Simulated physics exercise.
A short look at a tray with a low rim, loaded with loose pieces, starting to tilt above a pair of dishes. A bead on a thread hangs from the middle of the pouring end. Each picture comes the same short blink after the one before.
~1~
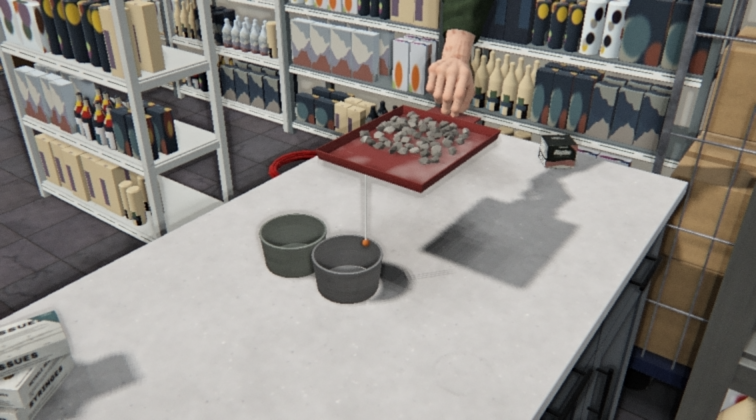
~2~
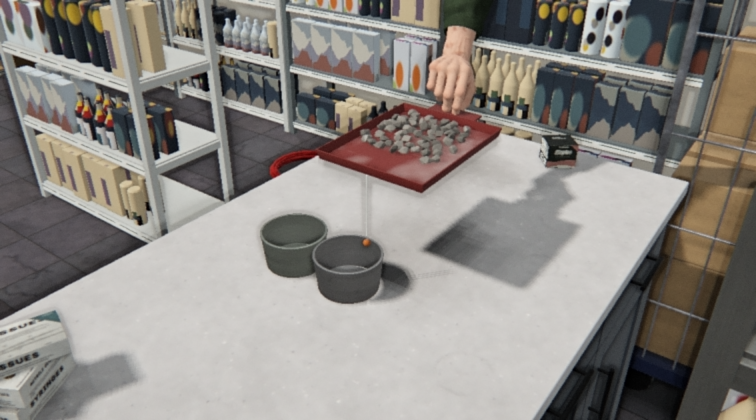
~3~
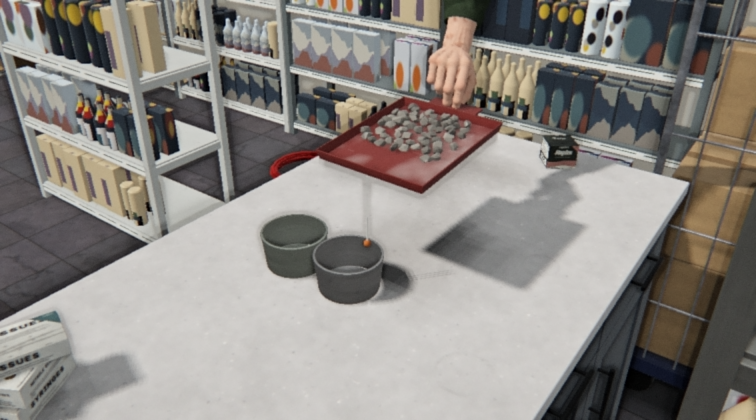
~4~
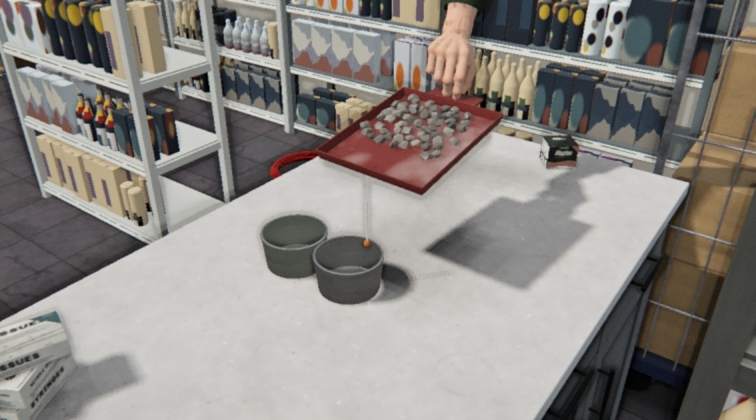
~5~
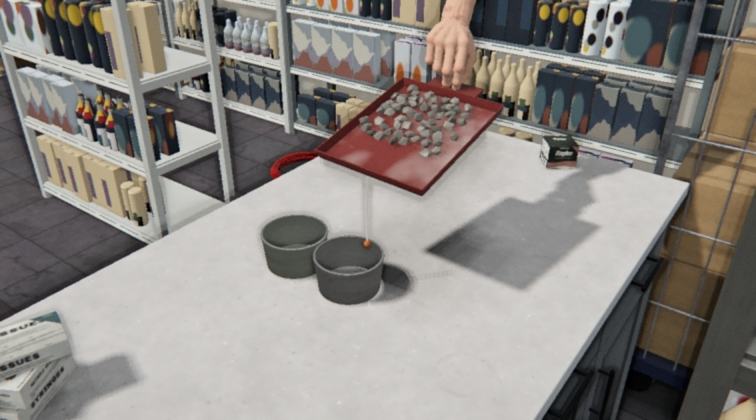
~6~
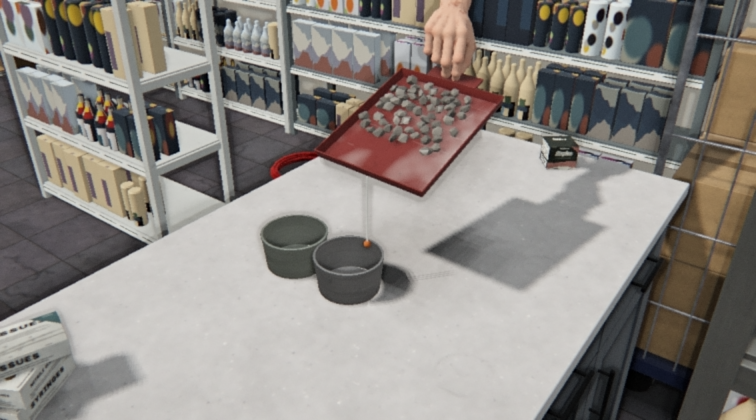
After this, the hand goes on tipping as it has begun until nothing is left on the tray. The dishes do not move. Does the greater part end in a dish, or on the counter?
The two hold only the smaller part of the load.
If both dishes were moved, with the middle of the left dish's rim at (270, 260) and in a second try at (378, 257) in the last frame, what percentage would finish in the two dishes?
The first gives 10 %, the second 30 %.
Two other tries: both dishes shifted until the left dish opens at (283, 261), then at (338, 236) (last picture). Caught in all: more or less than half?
First below a half, then the smaller part.
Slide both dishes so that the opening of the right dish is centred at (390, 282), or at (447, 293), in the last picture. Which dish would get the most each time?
In turn: The right-hand dish; the left one.
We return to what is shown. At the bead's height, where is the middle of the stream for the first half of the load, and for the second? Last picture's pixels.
The first part at (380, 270); the rest at (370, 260).
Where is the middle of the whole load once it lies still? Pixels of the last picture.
Close to (375, 311).
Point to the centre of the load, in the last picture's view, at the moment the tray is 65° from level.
Around (383, 174).
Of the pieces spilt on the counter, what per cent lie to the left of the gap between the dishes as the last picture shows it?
Near 20 %.
Soon after the last picture, tray tipped steeply; most on the tray; a small part in the air.
A little later, tray tipped past a quarter turn; about a quarter on the tray; about a quarter in the right dish; about a third outside both; about a quarter in the air.
Later still, tray tipped past a quarter turn; about a quarter in the right dish; most outside both.
At rest, tray tipped past a quarter turn; about a quarter in the right dish; none in the left dish; most outside both.
